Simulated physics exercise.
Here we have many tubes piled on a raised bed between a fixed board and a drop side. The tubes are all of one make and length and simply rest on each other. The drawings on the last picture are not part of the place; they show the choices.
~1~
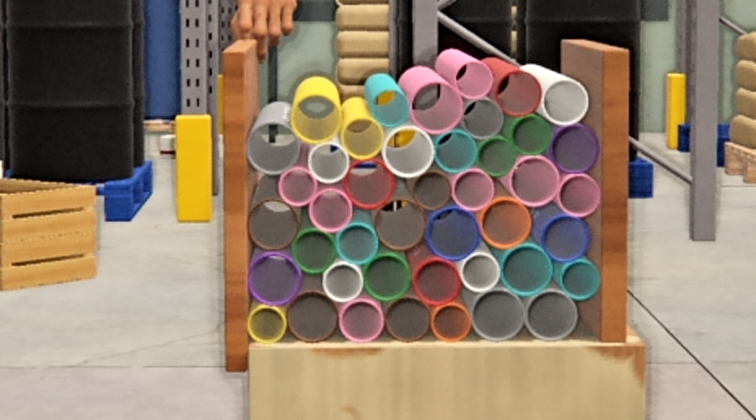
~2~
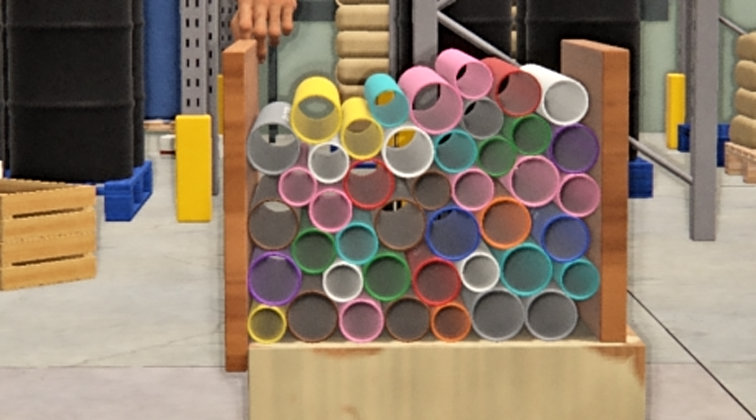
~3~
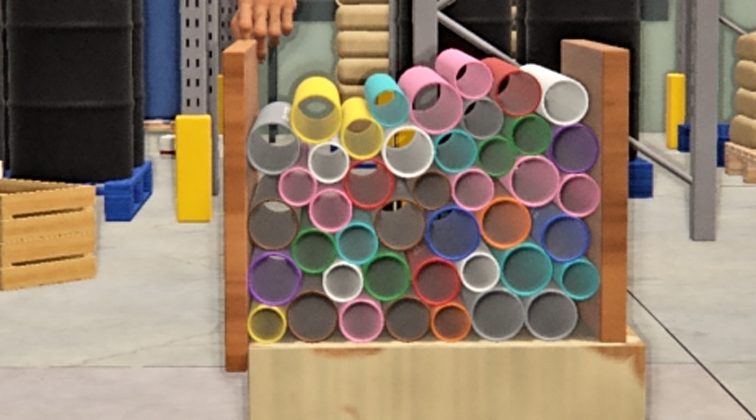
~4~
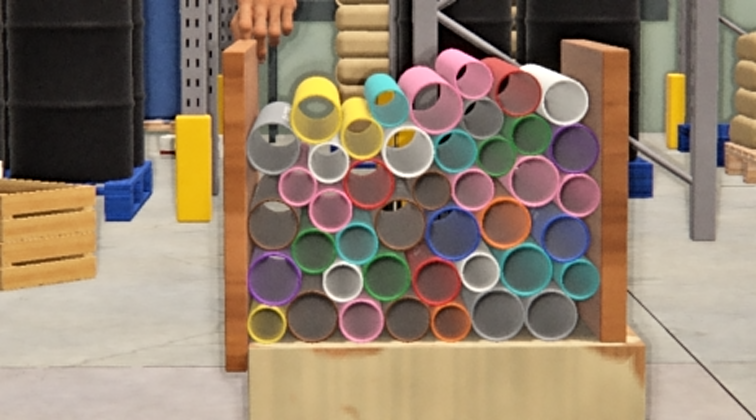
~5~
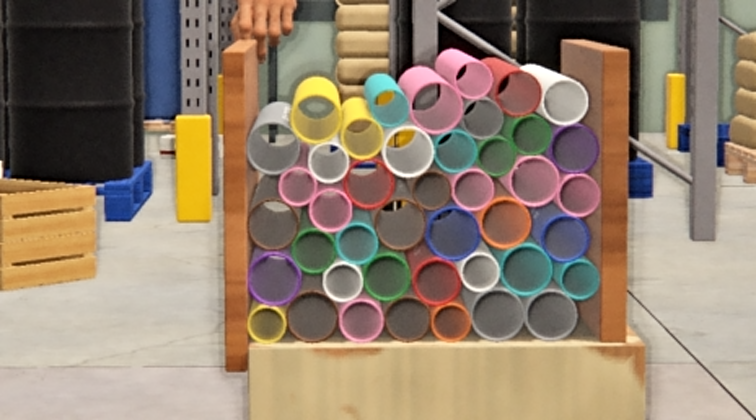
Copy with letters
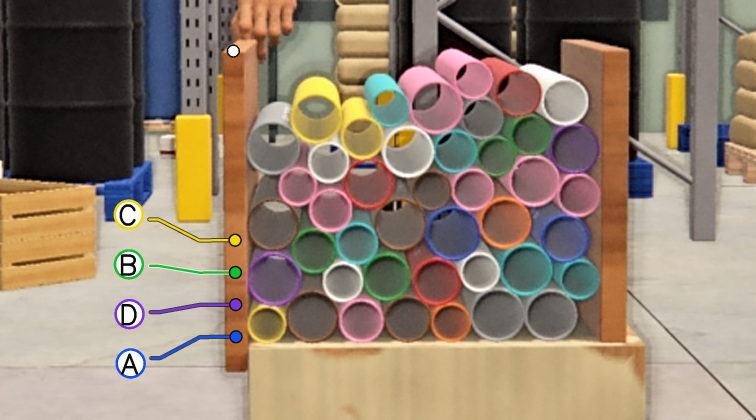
In a warehouse, a stack of colourful open tubes rested between two wooden side boards on a pale wooden base, a hand showing behind at the upper left, and nothing noticeably moved.
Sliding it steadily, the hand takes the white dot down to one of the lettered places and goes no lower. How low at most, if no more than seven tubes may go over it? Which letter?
It can be let down to C.
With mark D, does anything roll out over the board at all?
Yes, at D.
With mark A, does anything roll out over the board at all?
At A: Yes.
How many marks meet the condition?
One of the four.
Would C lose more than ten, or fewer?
At C, fewer than ten.
On the copy, A at (236, 337); B at (236, 272); C at (235, 240); D at (236, 305); the white dot at (234, 51).
On C. First, top of the board (246, 158).
Then, top of the board (247, 239).
Finally, top of the board (247, 239), six out over the board.
By contrast, A more than seven out over the board; B more than seven out over the board; D more than seven out over the board.
